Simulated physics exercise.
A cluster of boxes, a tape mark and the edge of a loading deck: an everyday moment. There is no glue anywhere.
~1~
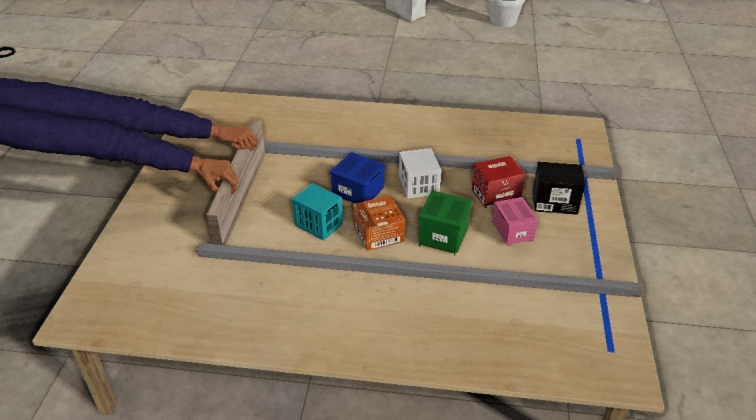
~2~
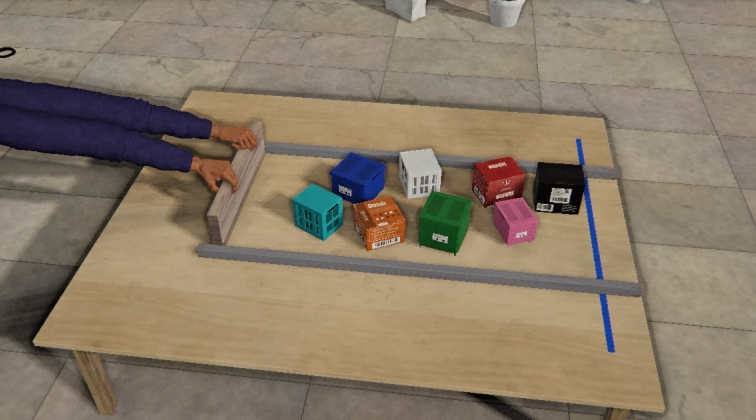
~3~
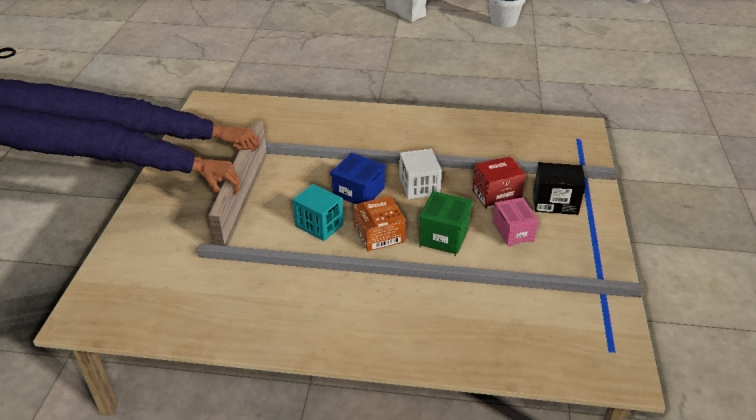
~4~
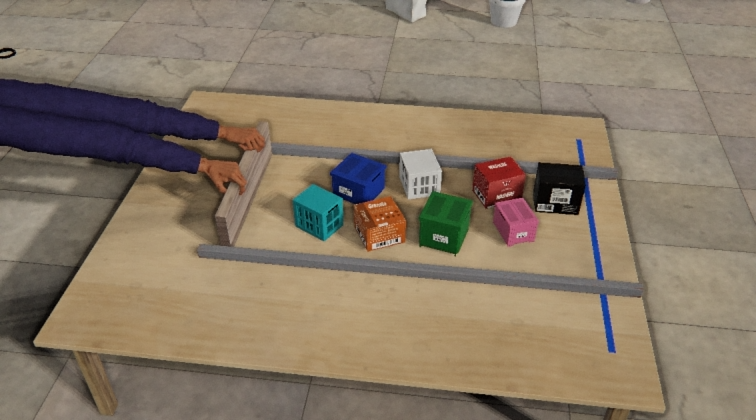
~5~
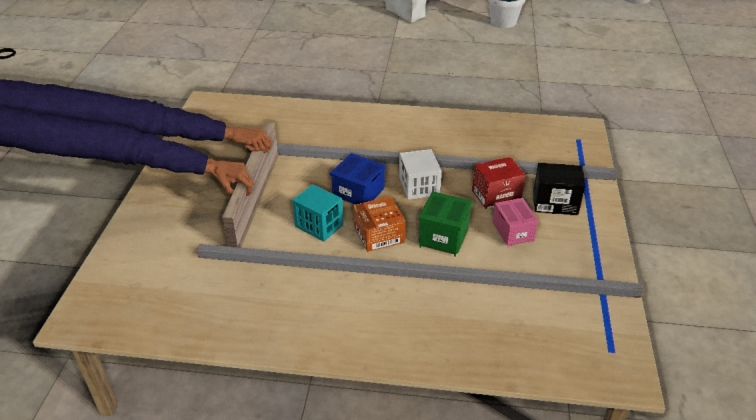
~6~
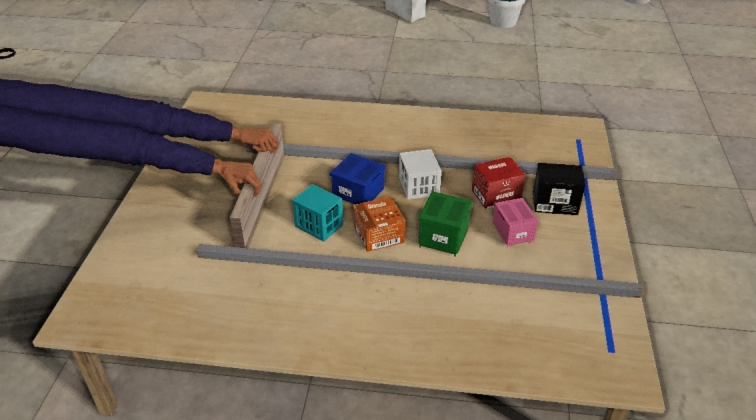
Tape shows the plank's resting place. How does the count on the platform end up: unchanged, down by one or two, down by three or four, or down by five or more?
It ends down by five or more.
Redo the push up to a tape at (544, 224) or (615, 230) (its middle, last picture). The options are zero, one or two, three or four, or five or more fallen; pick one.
First place: Three to four; second place: Five or more.
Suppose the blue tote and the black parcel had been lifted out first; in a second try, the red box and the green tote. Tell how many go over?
4, then 3.
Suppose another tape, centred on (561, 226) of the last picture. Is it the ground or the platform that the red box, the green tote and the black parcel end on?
Here's how it goes: The red box ends up below, the green tote ends up below, and the black parcel ends up below.
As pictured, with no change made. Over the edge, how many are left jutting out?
I get 2.
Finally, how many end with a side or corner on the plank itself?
2 end up touching it.
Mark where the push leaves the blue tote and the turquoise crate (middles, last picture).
The blue tote at (614, 197), the turquoise crate at (618, 229).
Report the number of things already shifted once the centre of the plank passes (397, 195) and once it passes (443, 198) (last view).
Moved so far: 7, later 8.
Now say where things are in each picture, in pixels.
In the first frame, black parcel (558, 188); pink tote (514, 222); red box (498, 182); plank (239, 181); tape (592, 227).
In the second frame, pink tote (515, 222); green tote (445, 223).
In the third frame, red box (498, 182); white crate (420, 174).
In the fourth frame, black parcel (559, 189); plank (246, 182).
In the fifth frame, pink tote (515, 222); turquoise crate (318, 213).
In the sixth frame, black parcel (558, 189); pink tote (515, 222); red box (498, 183); plank (260, 184); tape (592, 228).
Soon after, none off yet; black parcel at rest near (558, 189); pink tote at rest near (515, 222); red box at rest near (498, 183).
After that, none off yet; black parcel displaced about its own width near (622, 201); pink tote displaced well along near (580, 224); red box displaced well along near (577, 195).
In the end, the number that fall off is five or more; gone, orange box, white crate, green tote, red box, pink tote and black parcel.
